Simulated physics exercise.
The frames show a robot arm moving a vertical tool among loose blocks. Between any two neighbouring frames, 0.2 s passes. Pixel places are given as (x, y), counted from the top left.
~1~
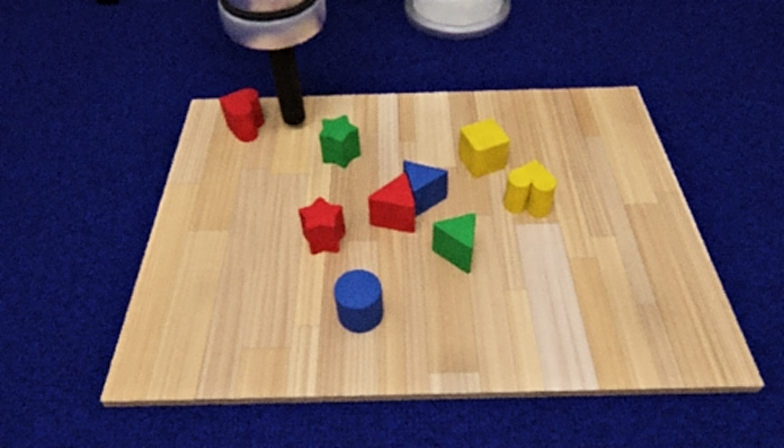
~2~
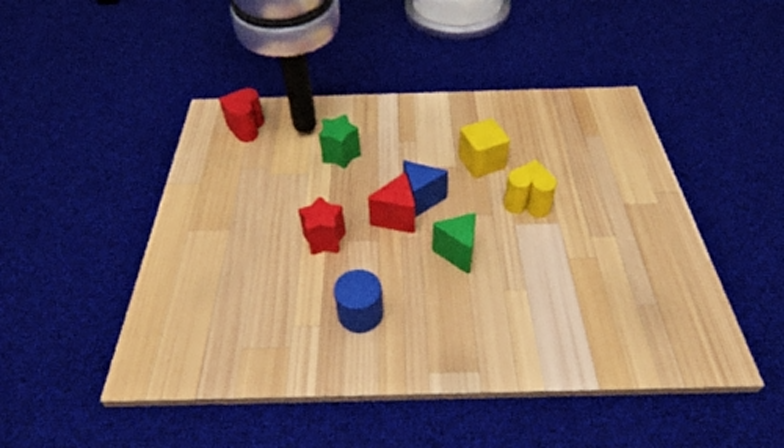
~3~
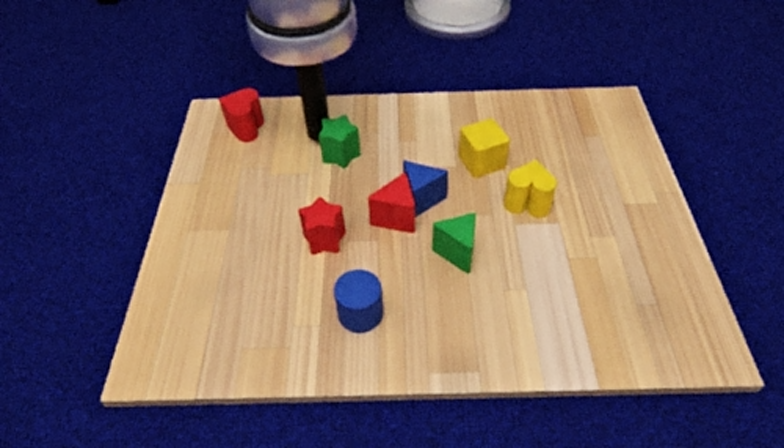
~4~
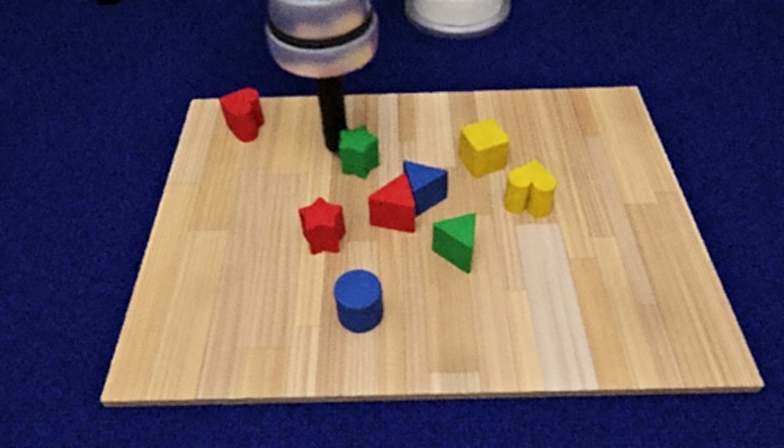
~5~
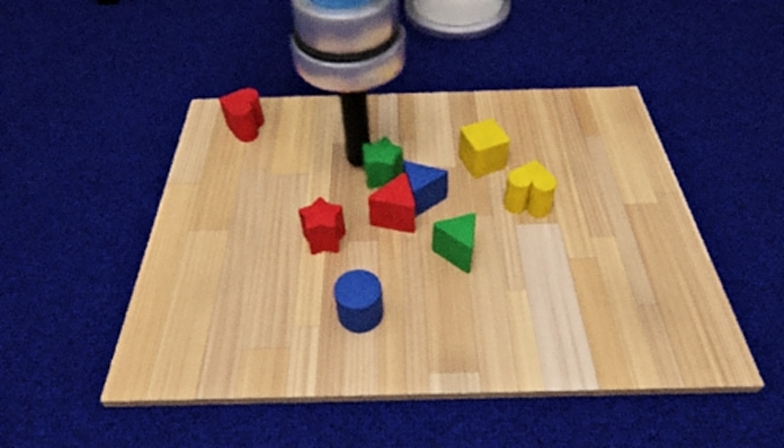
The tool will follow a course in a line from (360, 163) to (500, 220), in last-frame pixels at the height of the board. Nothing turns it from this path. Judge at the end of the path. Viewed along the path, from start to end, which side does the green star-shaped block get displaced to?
To the path's right.
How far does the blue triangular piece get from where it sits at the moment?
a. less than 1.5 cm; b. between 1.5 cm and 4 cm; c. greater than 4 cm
c.
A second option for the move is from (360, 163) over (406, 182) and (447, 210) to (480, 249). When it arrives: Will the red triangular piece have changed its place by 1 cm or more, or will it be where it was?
Here the red triangular piece moves off its spot.
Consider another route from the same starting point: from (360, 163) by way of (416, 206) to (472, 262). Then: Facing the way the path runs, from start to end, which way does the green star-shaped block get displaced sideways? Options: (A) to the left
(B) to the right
A.
The first path, step by step. One third of the way, tool (406, 176); green star-shaped block (422, 171); red triangular piece (400, 197), turned 35° clockwise; blue triangular piece (450, 190), turned 25° clockwise.
Two thirds of the way, tool (452, 195); green star-shaped block (465, 193); red triangular piece (406, 201), turned 70° clockwise; blue triangular piece (487, 216), turned 55° clockwise; green triangular piece (465, 235), turned 35° clockwise.
At the end, tool (501, 215); green star-shaped block (502, 216), turned 40° clockwise; red triangular piece (406, 201), turned 70° clockwise; blue triangular piece (511, 245), turned 90° clockwise; green triangular piece (469, 244), turned 70° clockwise; yellow four-sided block not moved.
